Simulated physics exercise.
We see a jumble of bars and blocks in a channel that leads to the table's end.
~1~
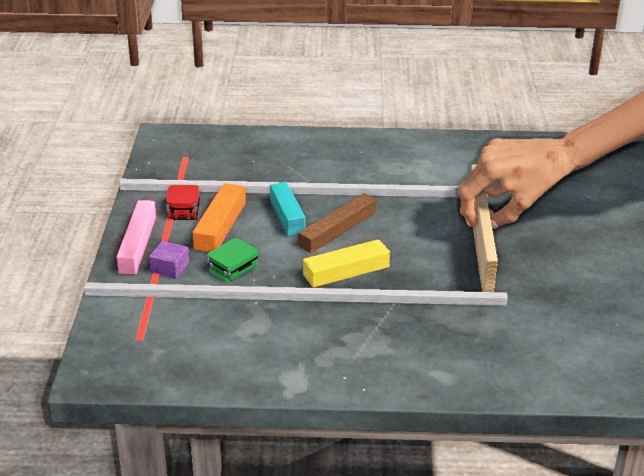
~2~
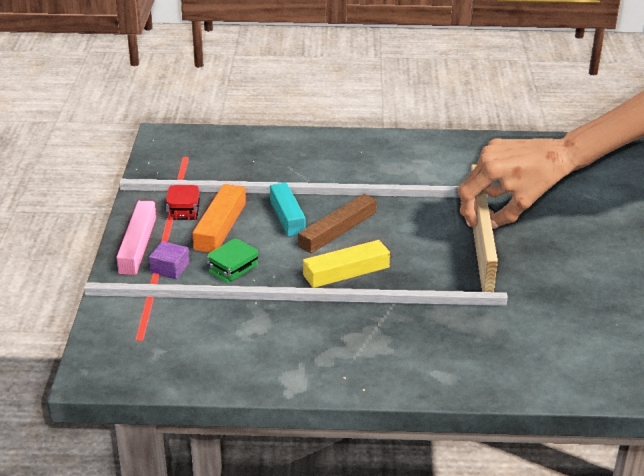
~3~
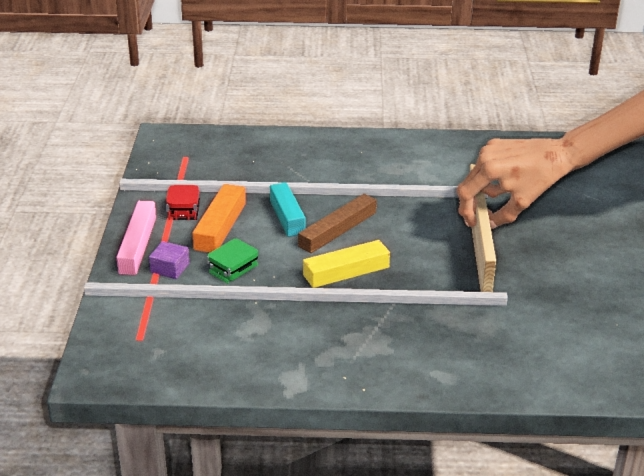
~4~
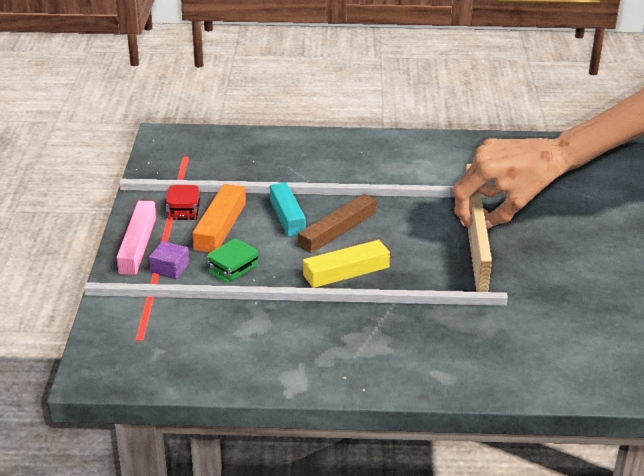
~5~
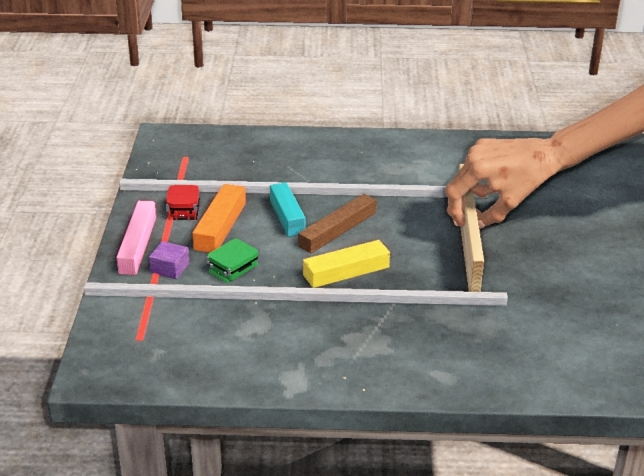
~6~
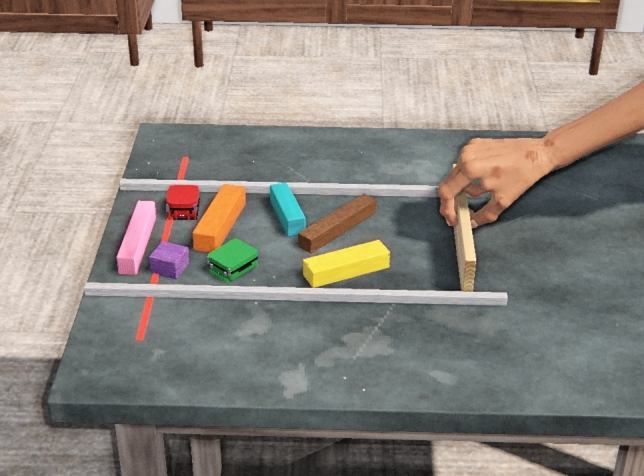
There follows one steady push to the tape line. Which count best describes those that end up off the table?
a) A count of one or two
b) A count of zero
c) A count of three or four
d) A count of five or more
c.
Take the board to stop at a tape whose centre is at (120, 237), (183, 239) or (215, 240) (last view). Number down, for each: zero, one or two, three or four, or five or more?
Falls: More than four; either one or two; none at all.
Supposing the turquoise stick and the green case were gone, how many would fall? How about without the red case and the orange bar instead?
You'd see 1 fallen, and 2 in the other try.
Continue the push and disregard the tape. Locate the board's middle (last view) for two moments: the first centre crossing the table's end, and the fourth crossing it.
I'd say close to (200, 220), then close to (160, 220).
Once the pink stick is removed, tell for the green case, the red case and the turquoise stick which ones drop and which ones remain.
Well, the green case is left in place, the red case topples off and the turquoise stick is left in place.
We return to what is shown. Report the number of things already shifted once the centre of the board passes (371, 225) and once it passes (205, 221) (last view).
2 and 8.
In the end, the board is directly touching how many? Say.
2 touch it.
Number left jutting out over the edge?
My count gives 3.
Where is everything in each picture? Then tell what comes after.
The first frame shows pink stick (137, 237); purple block (169, 260); red case (183, 203); board (482, 227); tape (165, 238).
The second frame shows purple block (169, 260); green case (233, 261).
The third frame shows red case (183, 203); turquoise stick (287, 209).
The fourth frame shows pink stick (137, 237); yellow bar (347, 264).
The fifth frame shows purple block (169, 260); orange bar (220, 218).
The sixth frame shows pink stick (137, 237); purple block (169, 260); red case (183, 203); board (462, 227); tape (165, 238).
Soon after, none off yet; pink stick at rest near (137, 237); purple block at rest near (169, 260); red case at rest near (183, 203).
At rest, the number that fall off is three or four; fallen, red case, purple block and pink stick.
